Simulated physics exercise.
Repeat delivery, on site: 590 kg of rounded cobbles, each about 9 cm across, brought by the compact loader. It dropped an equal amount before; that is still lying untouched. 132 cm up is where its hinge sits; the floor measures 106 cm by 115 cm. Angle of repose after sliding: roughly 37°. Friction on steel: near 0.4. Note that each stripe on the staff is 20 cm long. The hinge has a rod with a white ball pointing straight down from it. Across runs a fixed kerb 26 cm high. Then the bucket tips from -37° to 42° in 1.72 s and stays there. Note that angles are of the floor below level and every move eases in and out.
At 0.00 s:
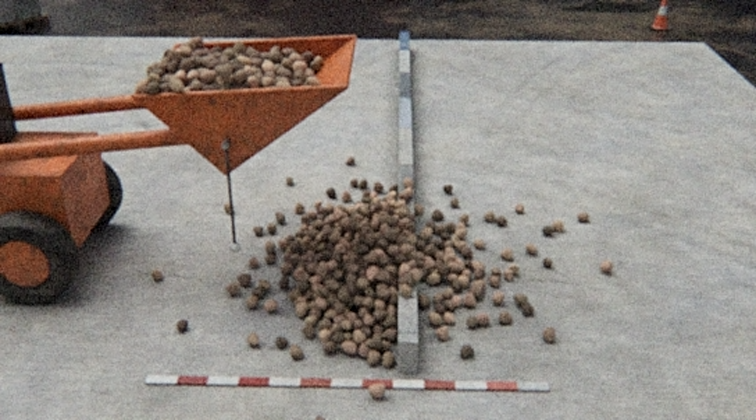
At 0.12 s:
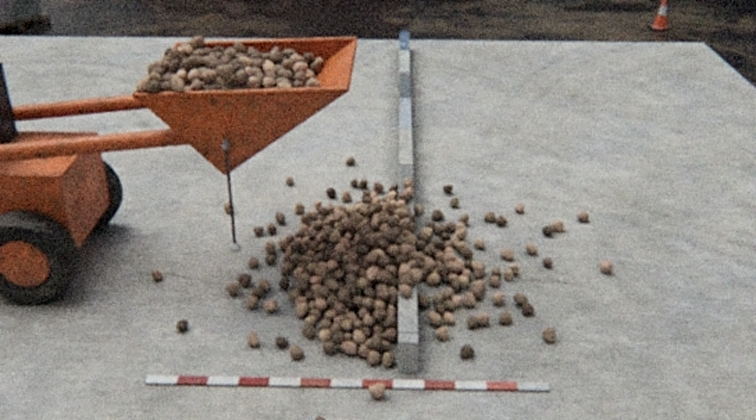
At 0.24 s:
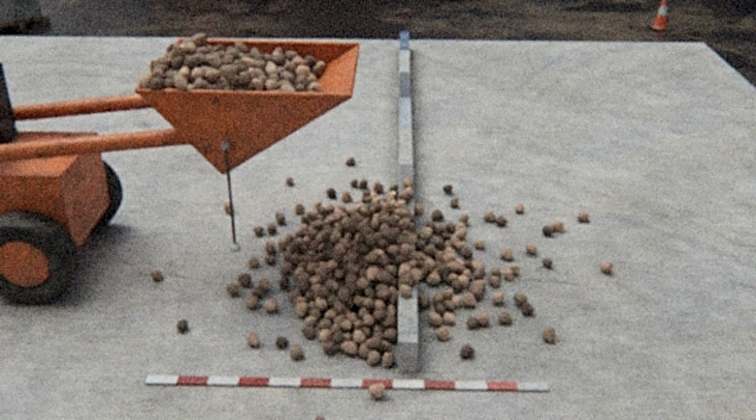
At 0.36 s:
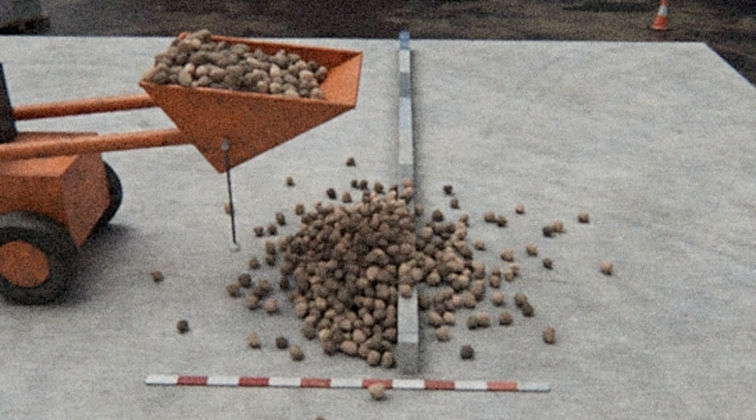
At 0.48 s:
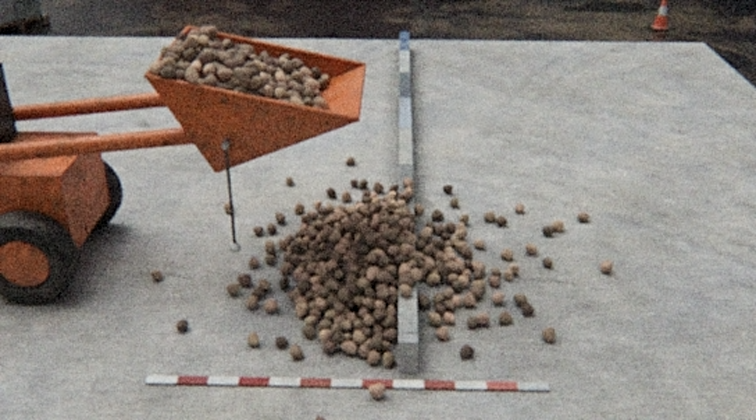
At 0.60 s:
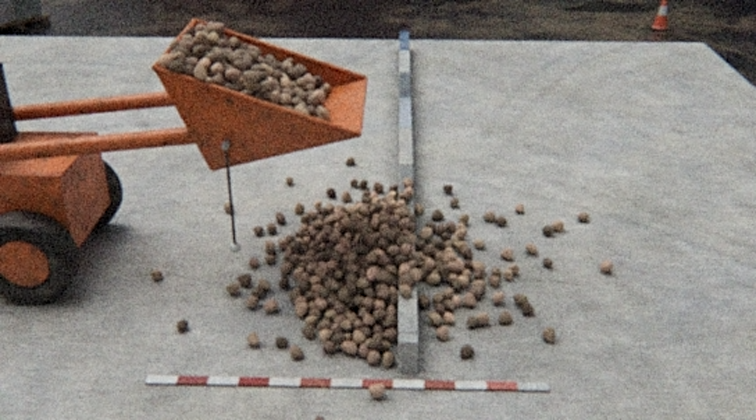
An orange bucket on the arms of a compact loader, at the left of a pale concrete yard seen from a raised, unmoving viewpoint, tilts slowly clockwise, its rear rising and its front lip dipping. Brown, rounded lumps inside shift slightly towards the lip as it turns. Below, a heap of similar lumps lies still across a grey kerb, behind a red-and-white staff, with an orange cone at upper right.
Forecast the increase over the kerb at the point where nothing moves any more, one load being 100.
I would say 18 per cent.
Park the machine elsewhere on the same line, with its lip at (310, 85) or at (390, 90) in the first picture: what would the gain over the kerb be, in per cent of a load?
Close to 0 per cent, followed by close to 60 per cent.
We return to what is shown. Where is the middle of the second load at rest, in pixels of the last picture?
(358, 248).
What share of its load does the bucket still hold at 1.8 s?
It still holds about 30 per cent.
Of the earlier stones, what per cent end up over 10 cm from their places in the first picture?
Some 20 percent, give or take.
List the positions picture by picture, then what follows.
In the first picture, lip at (347, 87), floor tilted -37°, highest stones at (213, 53). The earlier load is highest near (396, 230), 36 cm above ground level, 85 % on this side of the kerb, 15 % over the kerb.
In the second picture, lip at (348, 90), floor tilted -36°, highest stones at (214, 52); the stones move at 0.1 m/s on average.
In the third picture, the bucket is at -33°, its lip at (351, 96); the top of the load is at (206, 50); the stones move at 0.2 m/s on average.
In the fourth picture, the bucket is at -28°, its lip at (355, 106); the top of the load is at (197, 47); the stones move at 0.3 m/s on average.
In the fifth picture, the bucket is at -22°, its lip at (359, 120); the top of the load is at (197, 40); the stones move at 0.3 m/s on average.
In the sixth picture, lip at (361, 135), floor tilted -15°, highest stones at (202, 35); the stones move at 0.4 m/s on average.
After 1.3 s the floor is at 30°; in per cent of one load, 94 in the bucket, 91 on this side of the kerb, 15 over the kerb; the foremost stones are at (555, 246).
After 1.8 s the floor is at 42°; in per cent of one load, 29 in the bucket, 152 on this side of the kerb, 19 over the kerb; the foremost stones are at (555, 246).
After 2.2 s the floor is at 42°; in per cent of one load, 3 in the bucket, 170 on this side of the kerb, 28 over the kerb; the foremost stones are at (555, 246).
After 4.9 s the floor is at 42°; in per cent of one load, 0 in the bucket, 167 on this side of the kerb, 33 over the kerb; the foremost stones are at (555, 246). Net gain over the kerb, 18.
